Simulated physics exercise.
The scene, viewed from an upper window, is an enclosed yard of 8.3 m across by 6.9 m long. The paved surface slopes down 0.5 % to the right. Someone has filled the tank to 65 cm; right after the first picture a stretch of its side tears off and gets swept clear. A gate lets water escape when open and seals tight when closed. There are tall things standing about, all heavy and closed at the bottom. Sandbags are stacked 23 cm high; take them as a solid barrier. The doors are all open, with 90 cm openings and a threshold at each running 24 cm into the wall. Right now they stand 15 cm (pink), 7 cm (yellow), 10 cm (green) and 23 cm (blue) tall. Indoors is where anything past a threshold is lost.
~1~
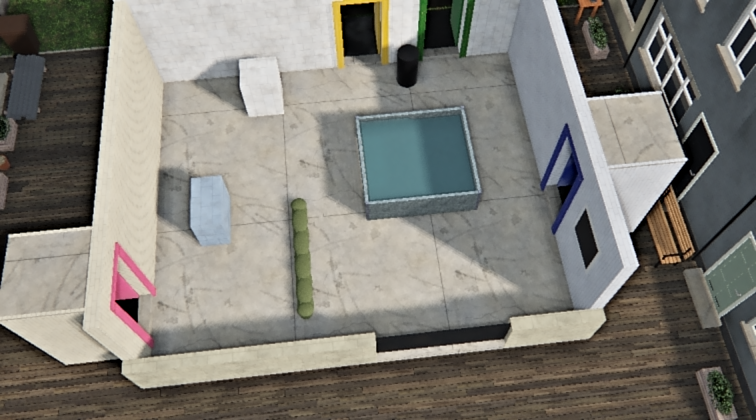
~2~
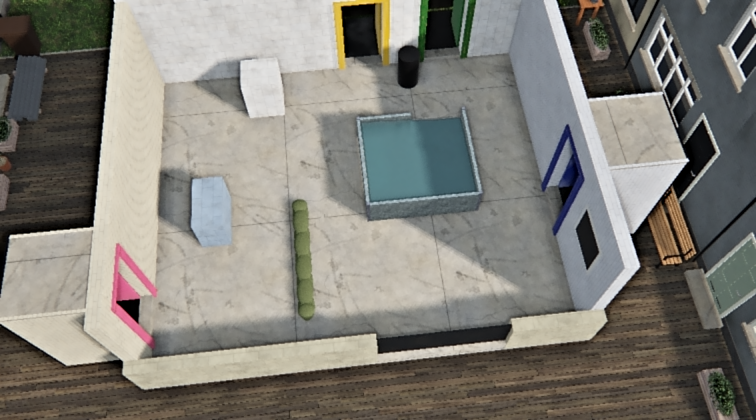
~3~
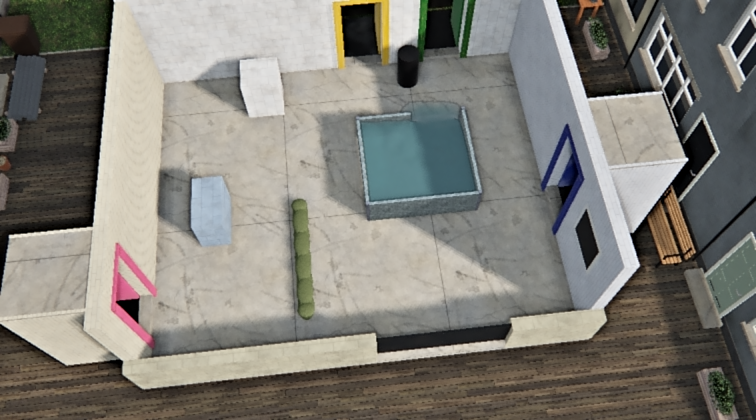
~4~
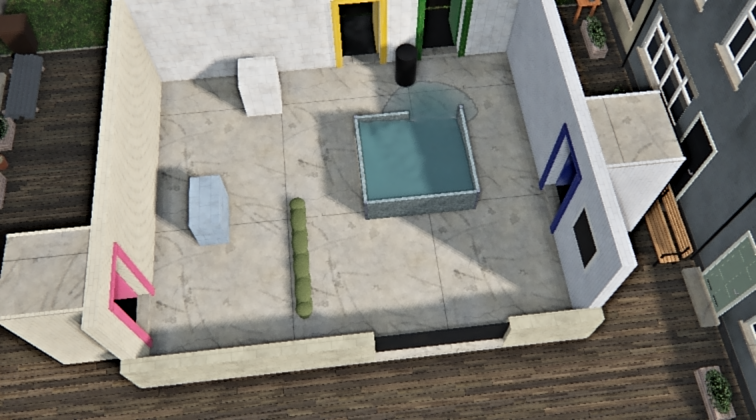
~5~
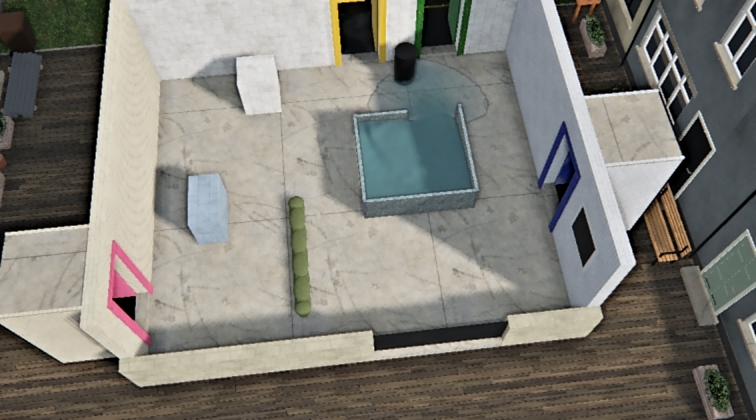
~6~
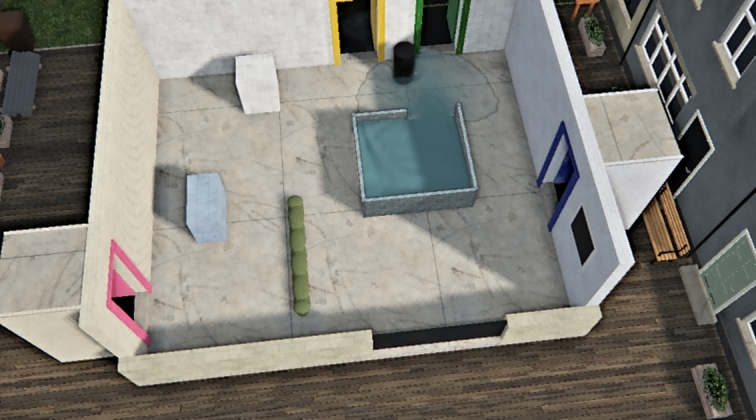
In a walled paved yard seen from above, a tank of water stands still until part of its far side opens, and water pours through the gap and fans across the floor, reaching the green door.
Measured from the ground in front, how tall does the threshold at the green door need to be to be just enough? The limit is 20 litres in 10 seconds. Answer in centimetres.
It needs to be about 37 cm tall.
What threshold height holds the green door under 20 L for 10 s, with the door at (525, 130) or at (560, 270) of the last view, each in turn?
Minimums: Roughly 7.0 cm and 11.0 cm.
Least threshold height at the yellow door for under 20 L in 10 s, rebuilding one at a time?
For yellow, a step near 9.5 cm.
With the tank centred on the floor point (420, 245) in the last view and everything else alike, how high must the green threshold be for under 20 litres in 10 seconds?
In this case, 25 cm or so.
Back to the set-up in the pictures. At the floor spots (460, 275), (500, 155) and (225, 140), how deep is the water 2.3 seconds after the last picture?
Roughly 0, 2 and 0 centimetres.
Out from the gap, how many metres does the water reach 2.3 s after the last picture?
5.6 m.
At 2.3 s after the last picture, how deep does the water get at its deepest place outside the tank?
About 32 cm at most.
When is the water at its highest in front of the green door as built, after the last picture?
1.4 s.
Then, 0.7 s after the last picture water covers 15 % of the floor, deepest (36 cm) near (413, 83); 26 cm at the green door, 99 litres in over its 10 cm threshold.
Then, 2.3 s after the last picture water covers 25 % of the floor, deepest (32 cm) near (439, 57); 29 cm at the green door, 401 litres in over its 10 cm threshold.
Then, 9.3 s after the last picture water covers 85 % of the floor, deepest (12 cm) near (497, 51); 11 cm at the green door, 668 litres in over its 10 cm threshold.
At the green door as built, the water peaked near 35 cm, 1.3 s after the last picture.
With a threshold of 33 cm, 43 litres would have come in within the 10 s; with 45 cm, 0 litres. So under 20 litres takes about 37 cm.
